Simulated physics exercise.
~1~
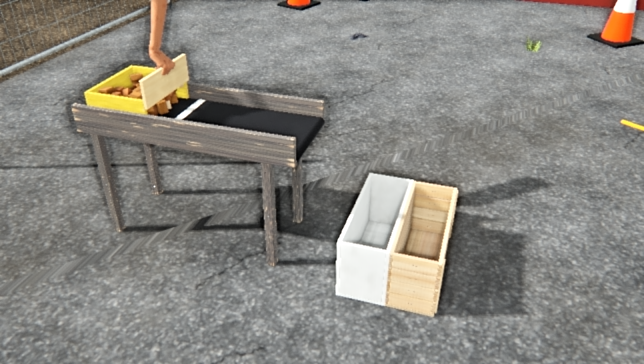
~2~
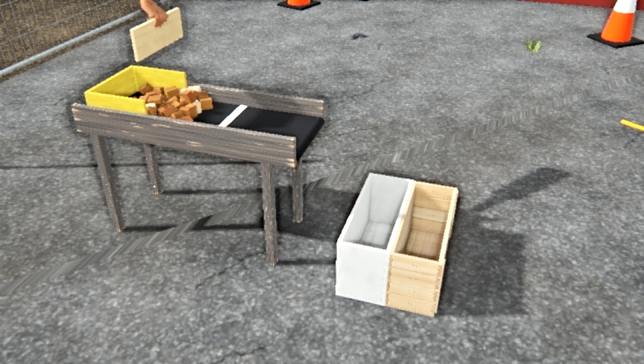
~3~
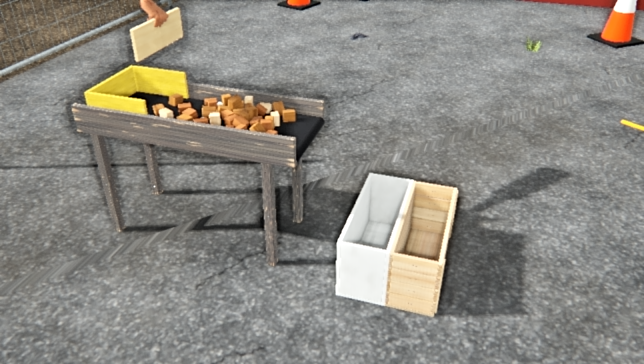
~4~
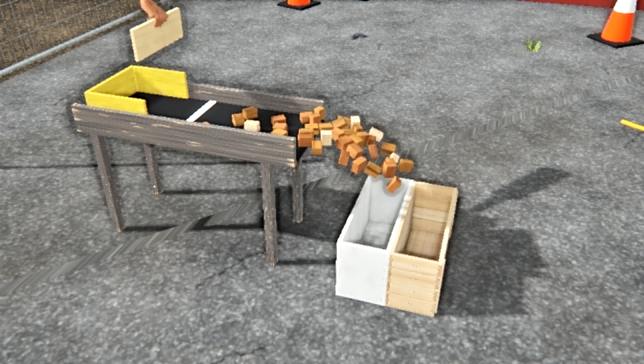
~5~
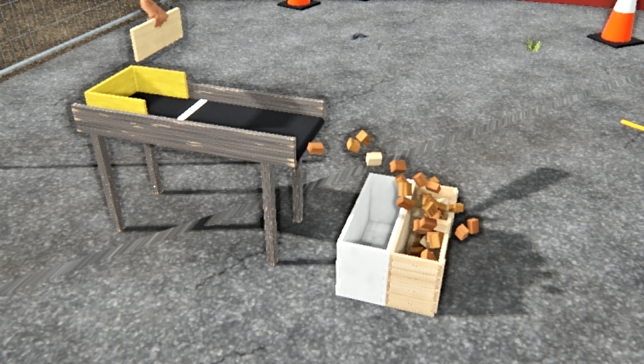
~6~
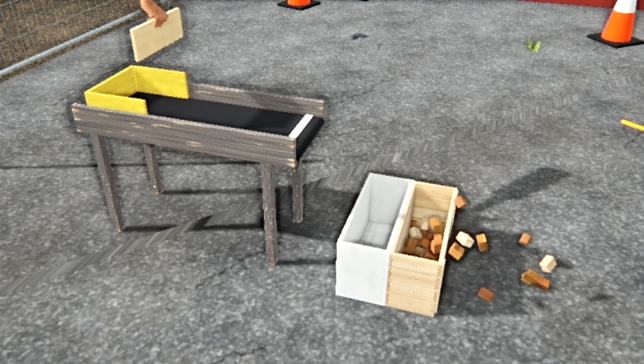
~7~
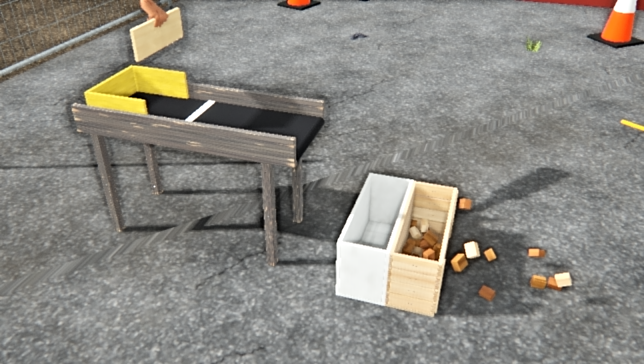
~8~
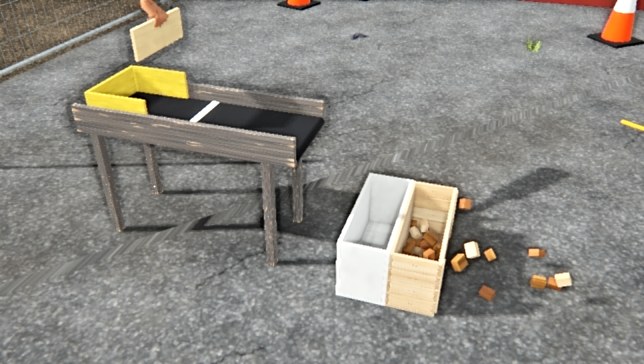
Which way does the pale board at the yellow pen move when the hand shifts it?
The board moves upward, lifted by the hand so that the blocks can leave the pen.
At first, a hand holds a pale board against a yellow pen full of wooden blocks, which sits at the left end of a black belt on a wooden table. The hand lifts the board, and the blocks ride the belt to the right in a loose heap. They spill off the end and fly over the white box toward the wooden box beside it. Many drop into the wooden box, while others tumble onto the pavement past it. In the end, the scattered blocks lie still on the ground, the wooden box holds most of the load, and the white box stays empty.
